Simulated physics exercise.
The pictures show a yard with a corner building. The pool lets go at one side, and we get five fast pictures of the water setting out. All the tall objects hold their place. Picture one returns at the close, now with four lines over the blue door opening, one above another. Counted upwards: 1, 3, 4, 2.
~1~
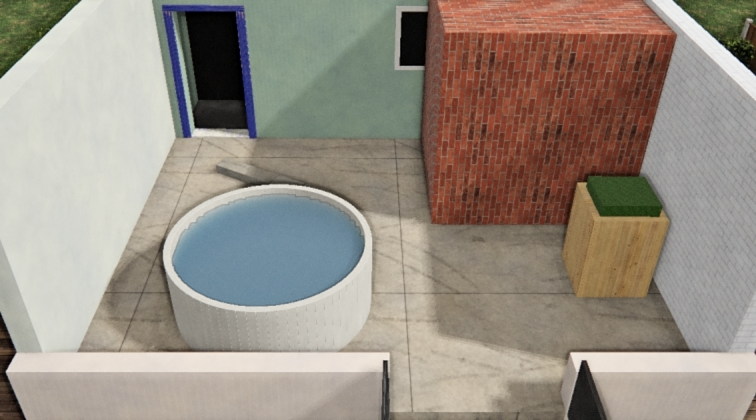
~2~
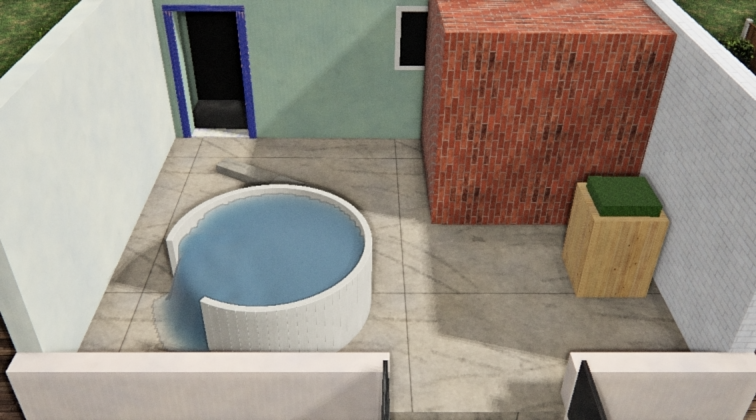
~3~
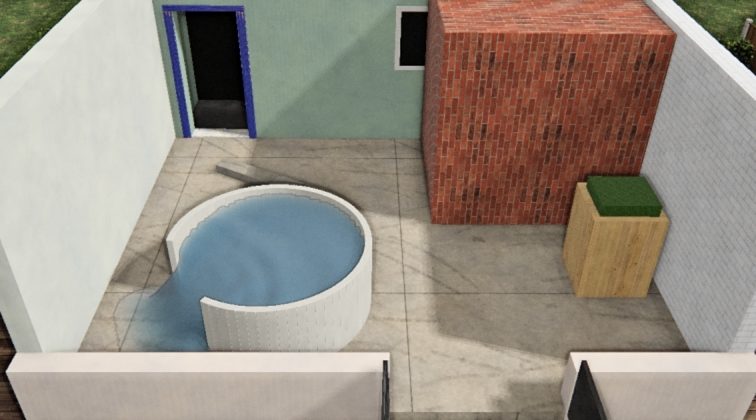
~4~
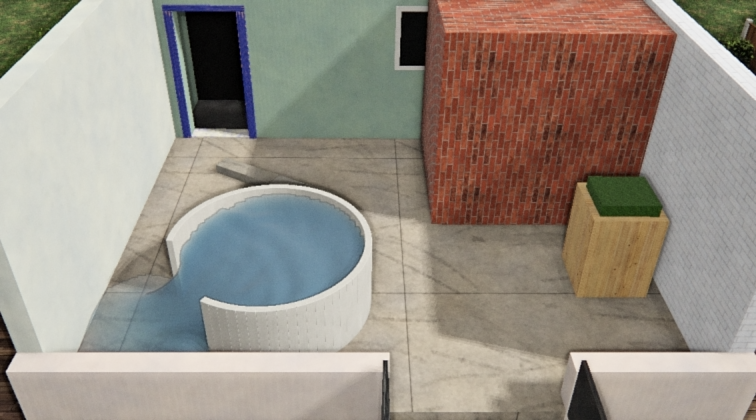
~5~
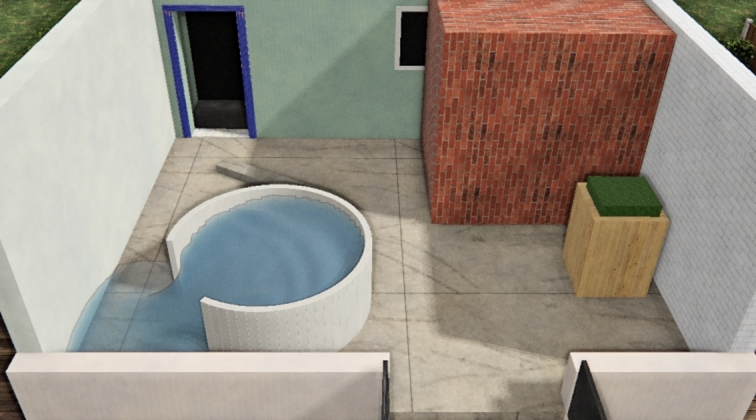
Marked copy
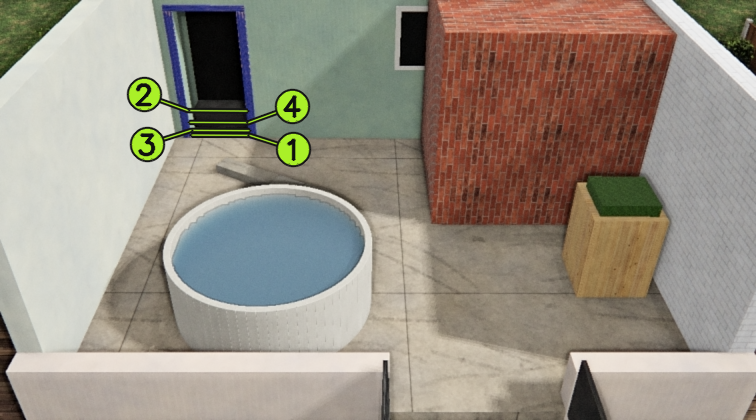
A round white pool in a walled yard opens at its front left, and blue water spreads across the paving.
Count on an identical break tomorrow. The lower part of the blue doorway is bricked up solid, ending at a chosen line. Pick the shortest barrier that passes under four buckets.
Height 4 just does it.
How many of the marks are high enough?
Two.
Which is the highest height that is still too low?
The answer is 3.
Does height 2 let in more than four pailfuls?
No.
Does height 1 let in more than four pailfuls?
Yes, it does.
On the marked copy, 1 at (220, 135); 2 at (217, 110); 3 at (220, 130); 4 at (219, 122); from the bottom up 1, 3, 4, 2.
If 1 is chosen, dozens of bucketfuls pour in.
If 2 is chosen, nothing gets over.
If 3 is chosen, some 15 bucketfuls get in.
If 4 is chosen, a bucket or two gets in.
